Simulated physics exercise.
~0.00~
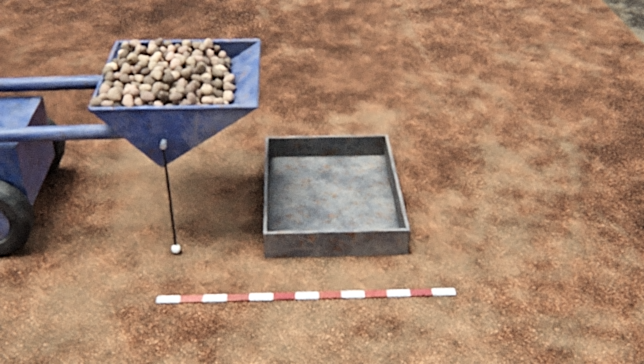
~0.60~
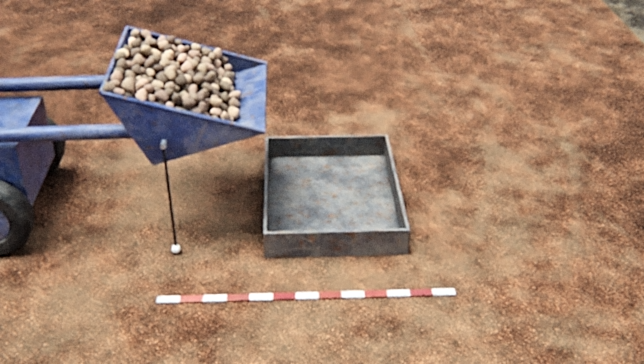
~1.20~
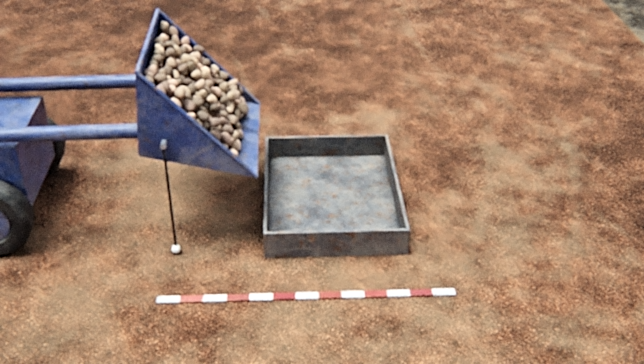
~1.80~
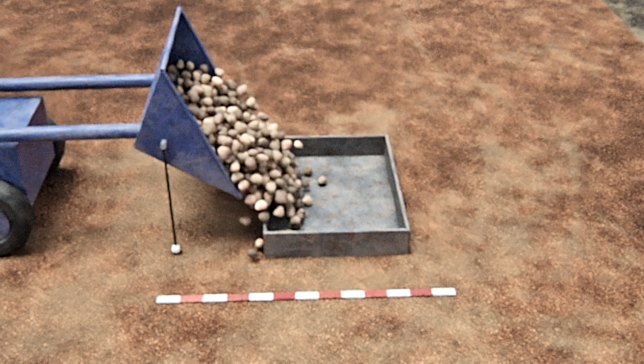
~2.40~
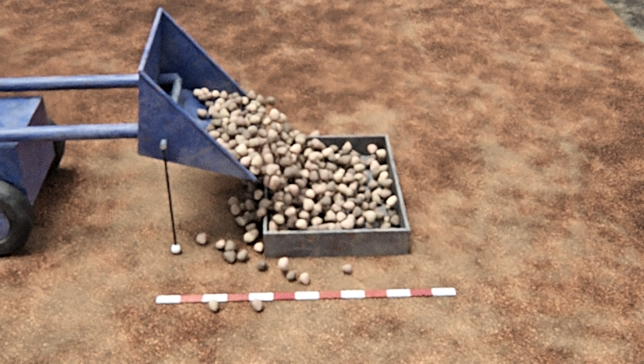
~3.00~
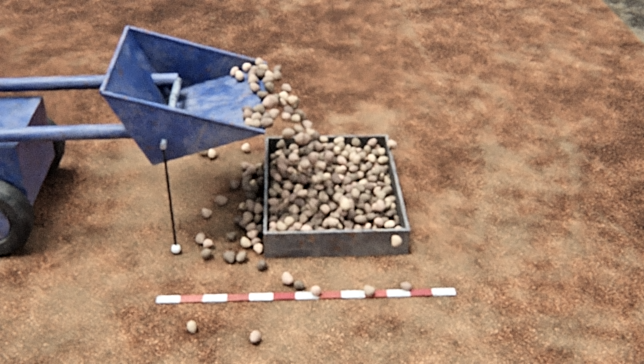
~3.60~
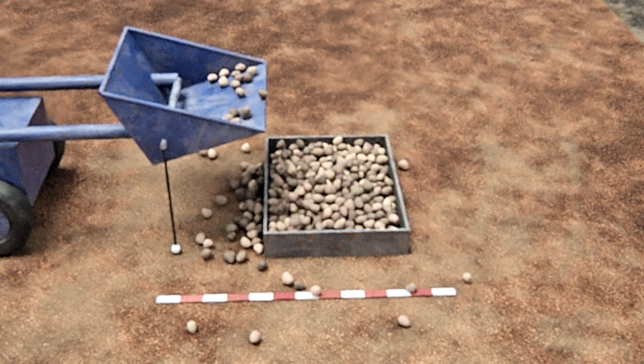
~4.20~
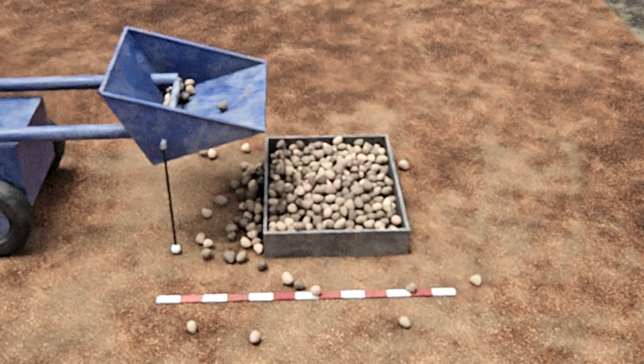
A patch of reddish-brown dirt is seen from above at an angle, with a blue loader at the left edge holding up a blue bucket heaped with rounded brown and grey stones. An open grey bin sits to its right, behind a red and white striped staff lying on the ground. The bucket tips steeply to the right, and the stones pour over its lip into the bin, while some drop short and scatter around the staff. The bucket then tilts back, keeping a few stones that roll inward. At the end the bin is full and the stones lie still.
